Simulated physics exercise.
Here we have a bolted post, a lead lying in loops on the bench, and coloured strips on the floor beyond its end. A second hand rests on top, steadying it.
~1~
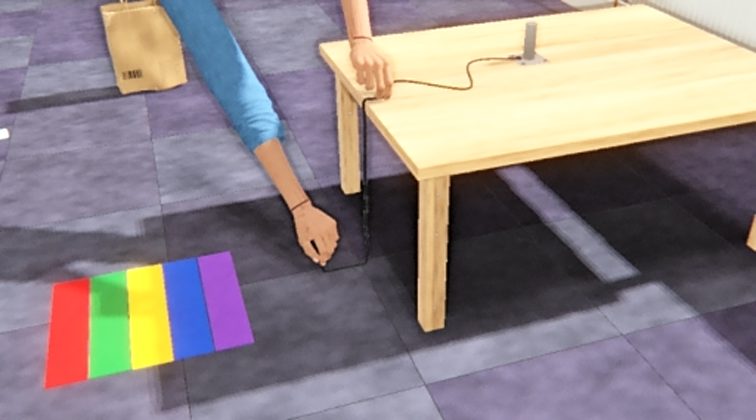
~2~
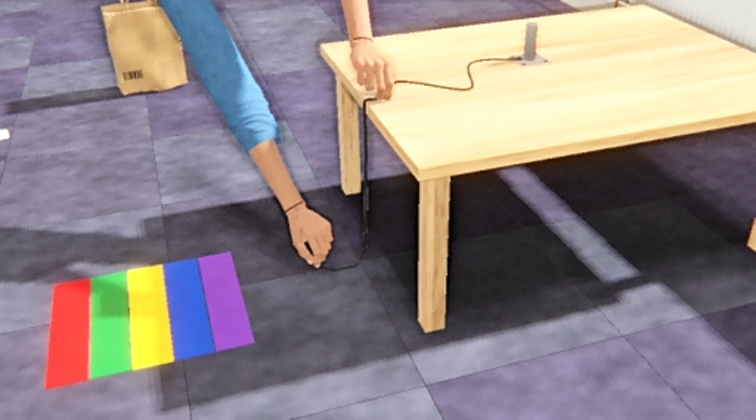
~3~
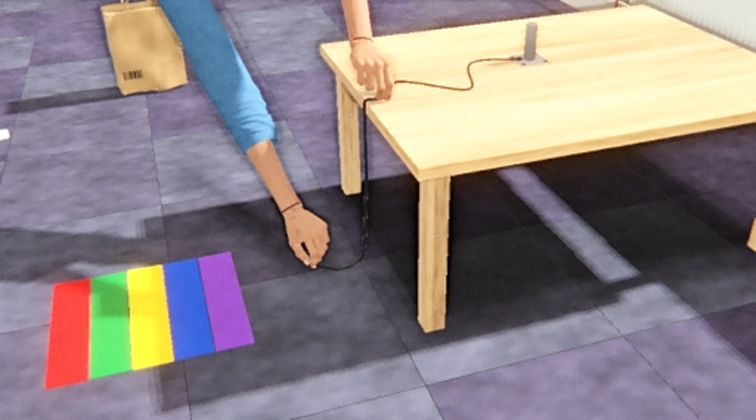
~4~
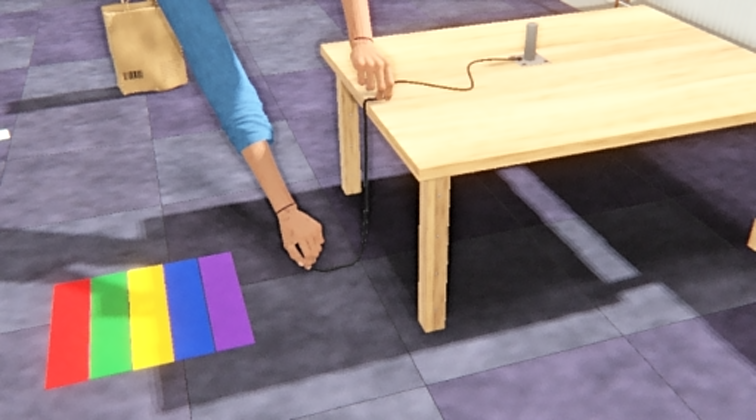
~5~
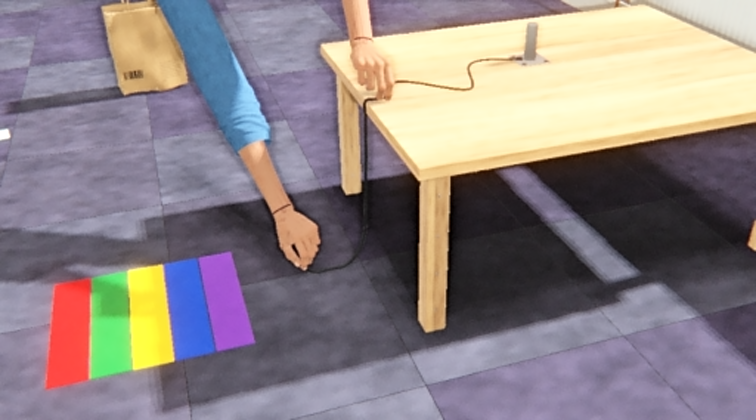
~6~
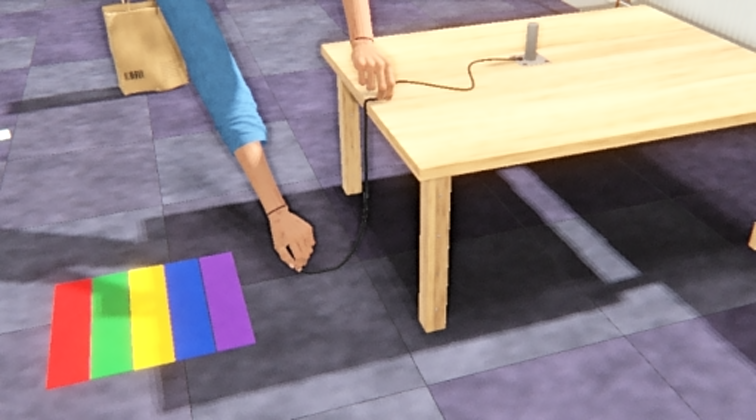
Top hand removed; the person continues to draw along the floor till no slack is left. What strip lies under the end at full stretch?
The green one.
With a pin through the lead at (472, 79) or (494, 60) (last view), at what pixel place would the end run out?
Try one gives about (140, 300); try two, about (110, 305).
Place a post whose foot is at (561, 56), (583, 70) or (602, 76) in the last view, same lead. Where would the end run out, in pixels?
Approximate places, in that order: (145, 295), (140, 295), (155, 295).
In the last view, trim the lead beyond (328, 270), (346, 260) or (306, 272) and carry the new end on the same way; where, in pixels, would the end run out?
Taking the tries in order gives (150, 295), (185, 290) and (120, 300).
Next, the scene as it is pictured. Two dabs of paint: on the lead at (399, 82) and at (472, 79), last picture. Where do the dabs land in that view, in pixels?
The first one ends up at (352, 107) and the second one at (442, 78).
Soon after, end near (166, 292); over blue.
After that, end near (126, 300); over green.
At the stop, end near (102, 305); over green. The end stops over the green strip.
